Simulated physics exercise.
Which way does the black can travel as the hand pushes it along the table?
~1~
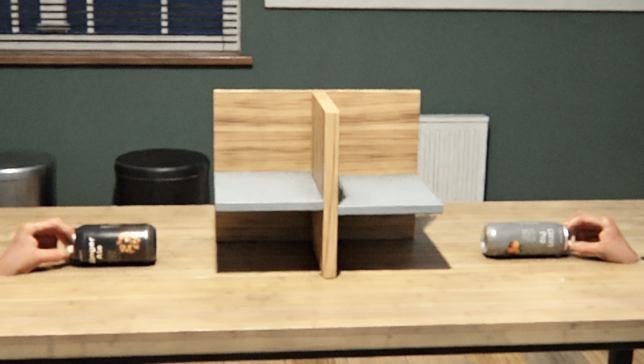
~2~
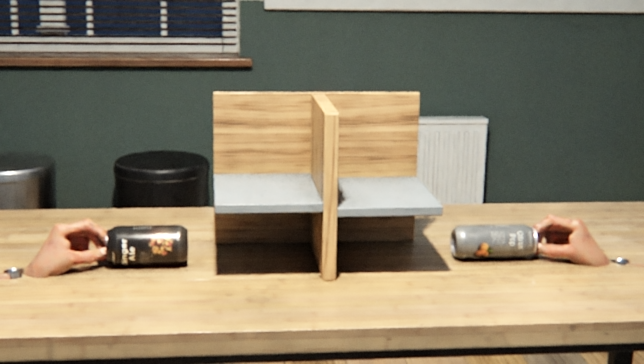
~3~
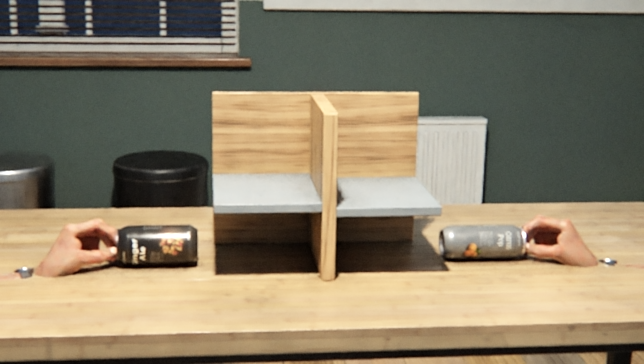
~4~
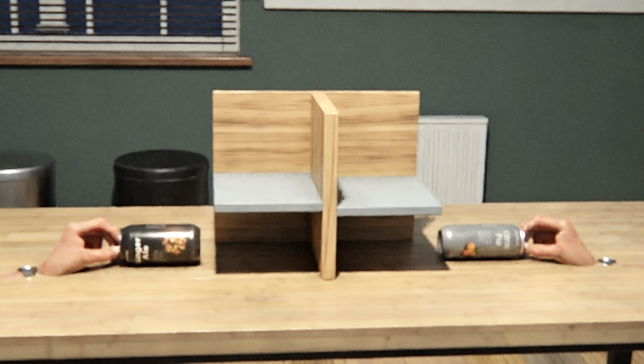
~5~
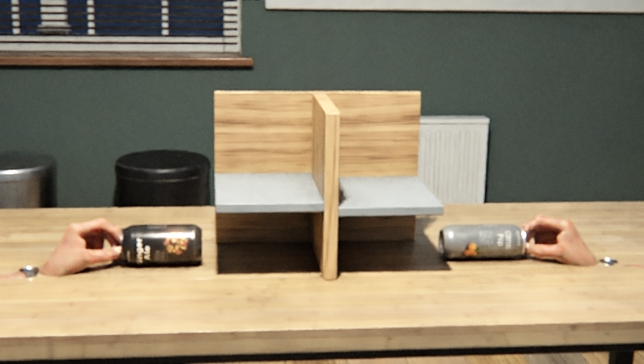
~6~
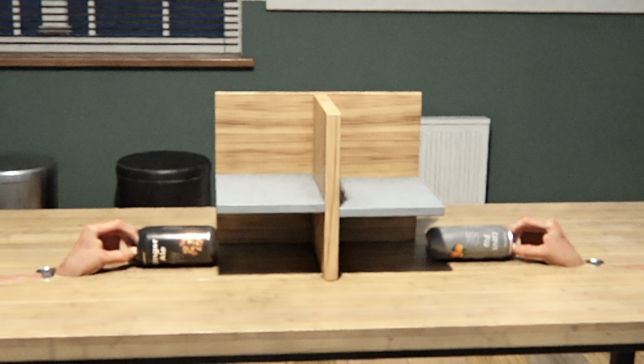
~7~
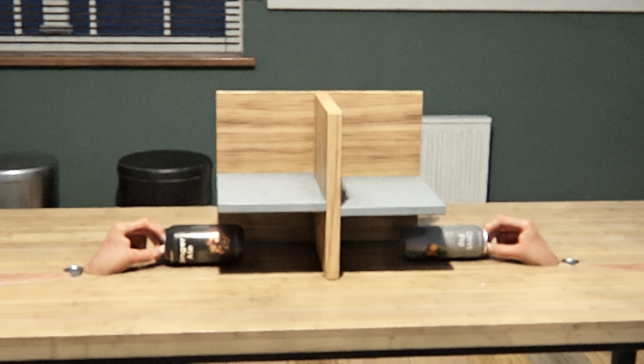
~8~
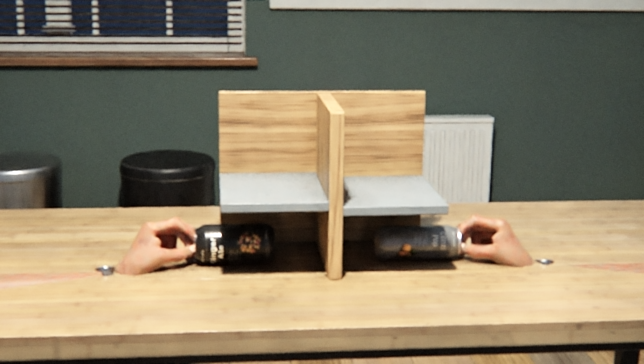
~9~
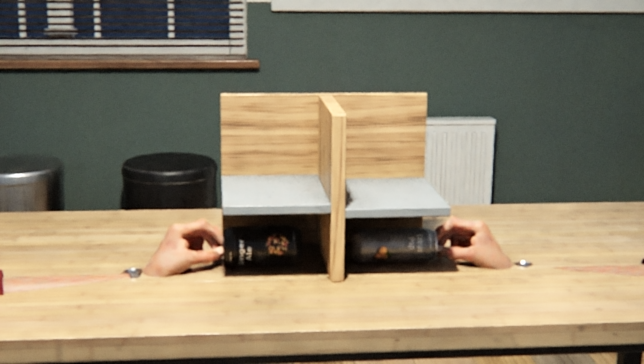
The black can moves to the right, toward the middle of the table and in under the shelf.
At first, two hands hold cans lying on their sides at opposite ends of a wooden table, a black one on the left and a grey one on the right, with a two-sided shelf standing between them. The hands slide the cans inward, then pause briefly with both still short of the shelf. Next they push on again, bringing each can up to the opening on its own side. Both cans pass steadily into the shadow beneath the grey ledges. By the end, the black can and the grey can have slid in under the shelf, either side of the upright divider, with the hands still at their outer ends.
